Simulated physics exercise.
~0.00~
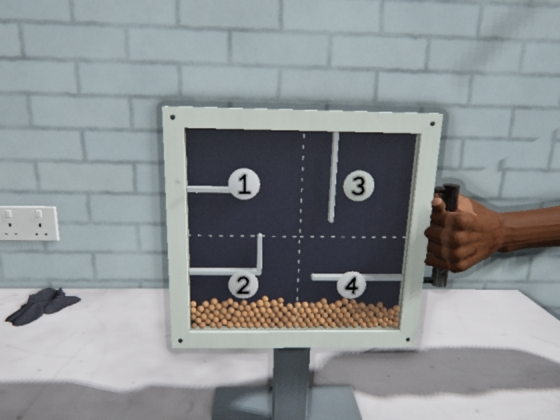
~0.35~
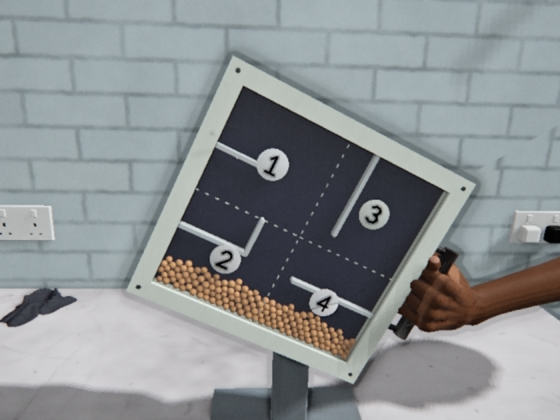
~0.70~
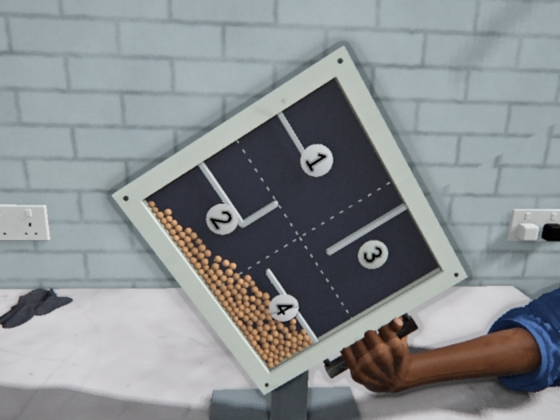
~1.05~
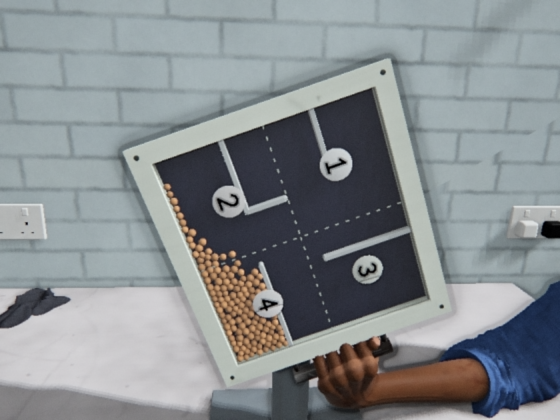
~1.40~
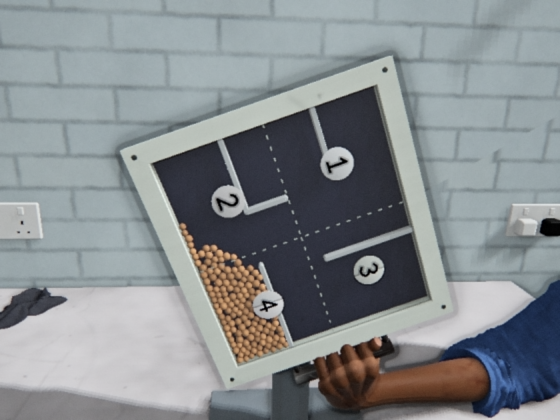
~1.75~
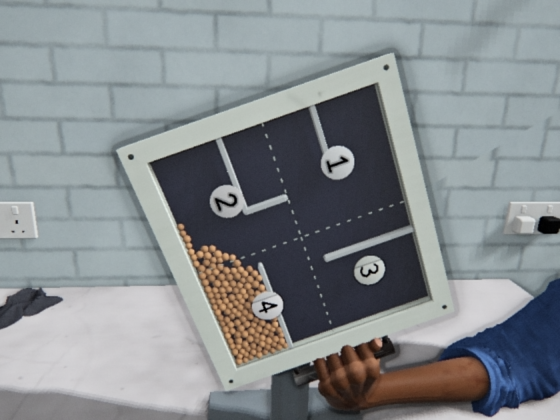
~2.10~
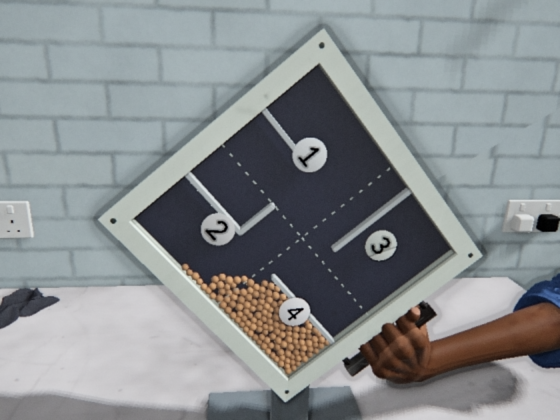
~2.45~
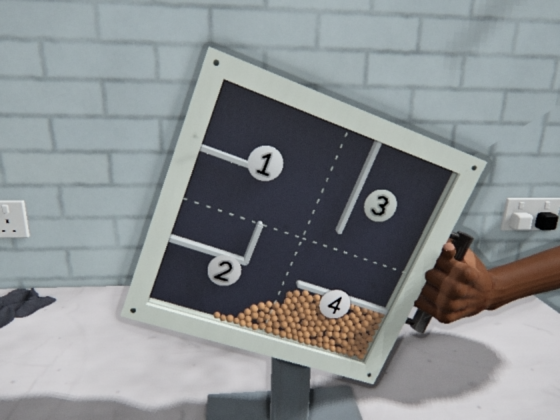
In the video, a hand turns a framed square case of small wooden beads clockwise on its stand, so the beads slide toward the lower left, and holds it steeply tilted before turning it partway back, leaving it slightly tilted with most beads heaped in quarter four.
